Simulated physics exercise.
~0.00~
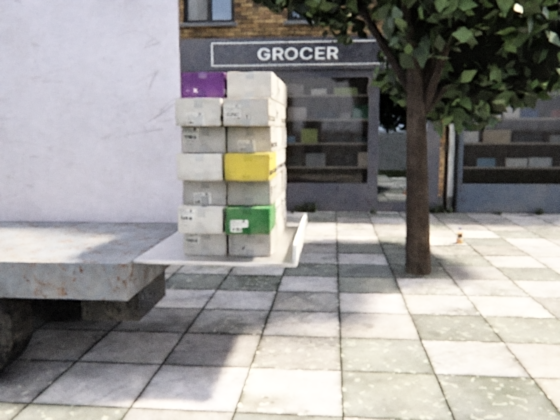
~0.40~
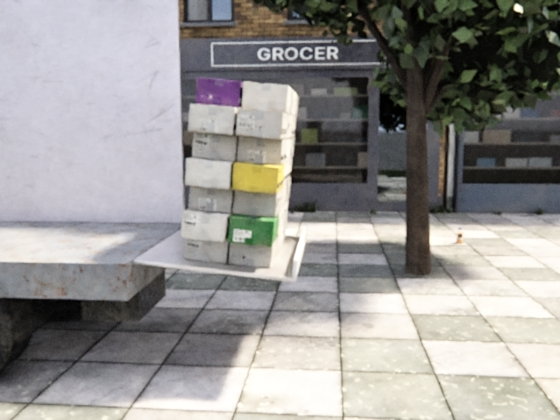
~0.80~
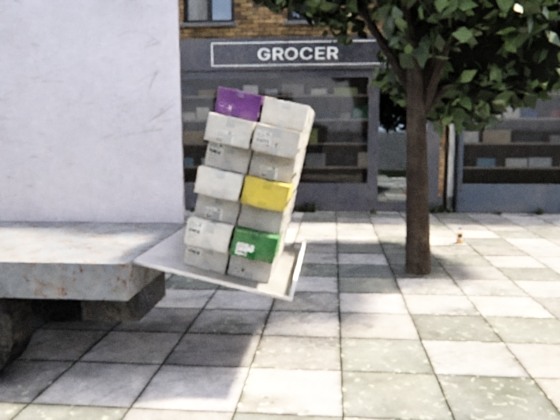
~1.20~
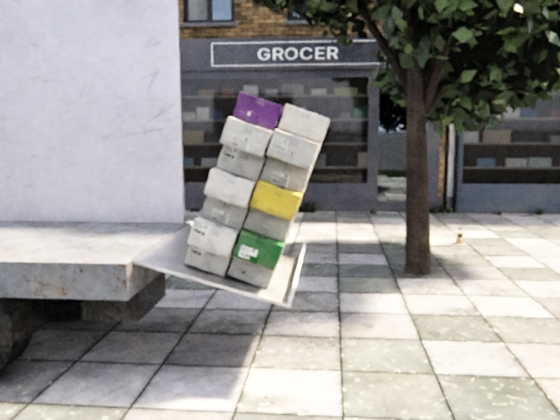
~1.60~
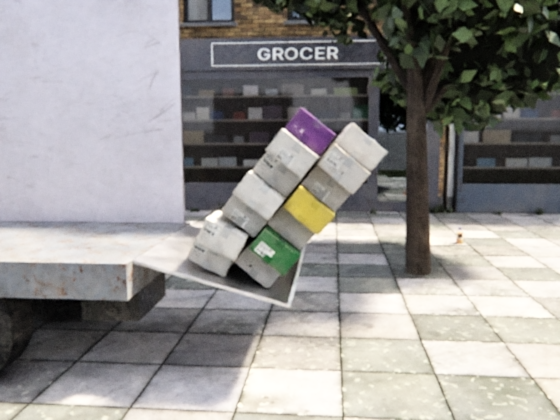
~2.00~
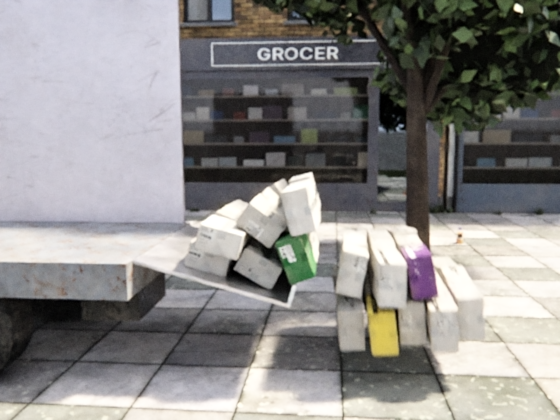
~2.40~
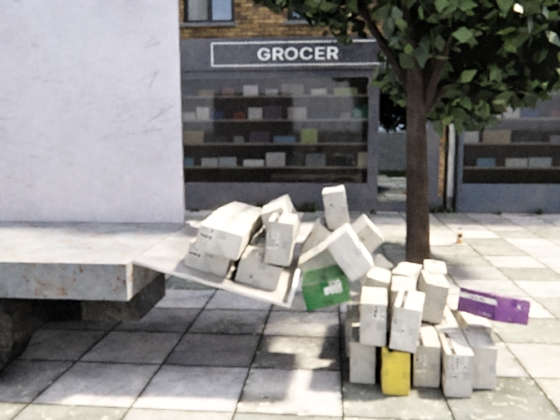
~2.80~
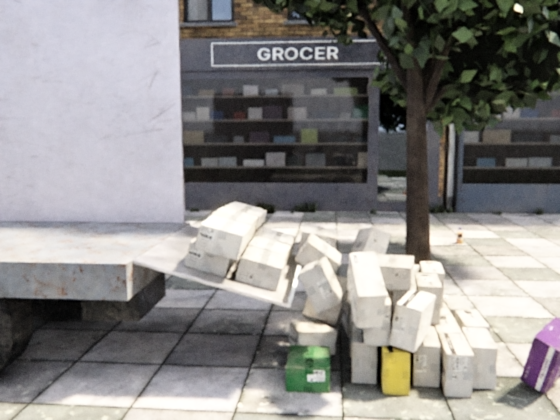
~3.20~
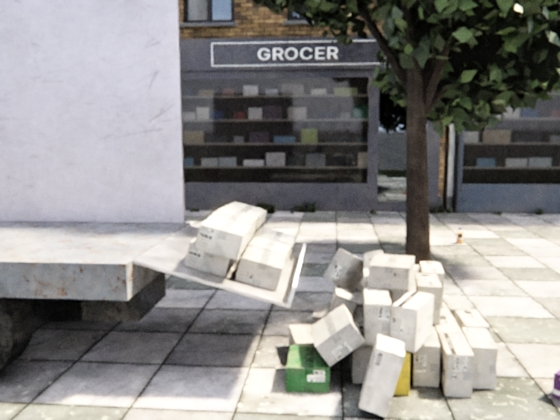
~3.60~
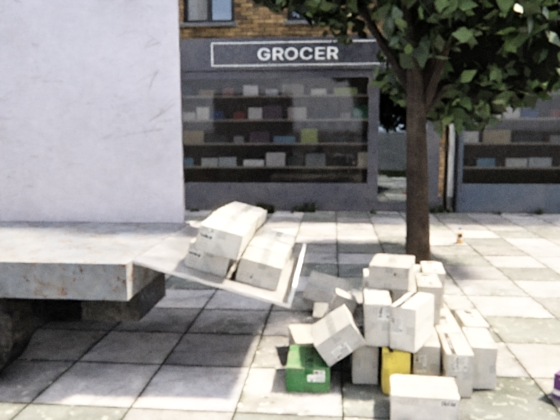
A stack of mostly white parcels on a lorry's tail lift leaned right as the platform tilted, then toppled over the edge onto the paving, the purple one tumbling farthest, leaving a jumbled heap beside the green parcel and a few still aboard.
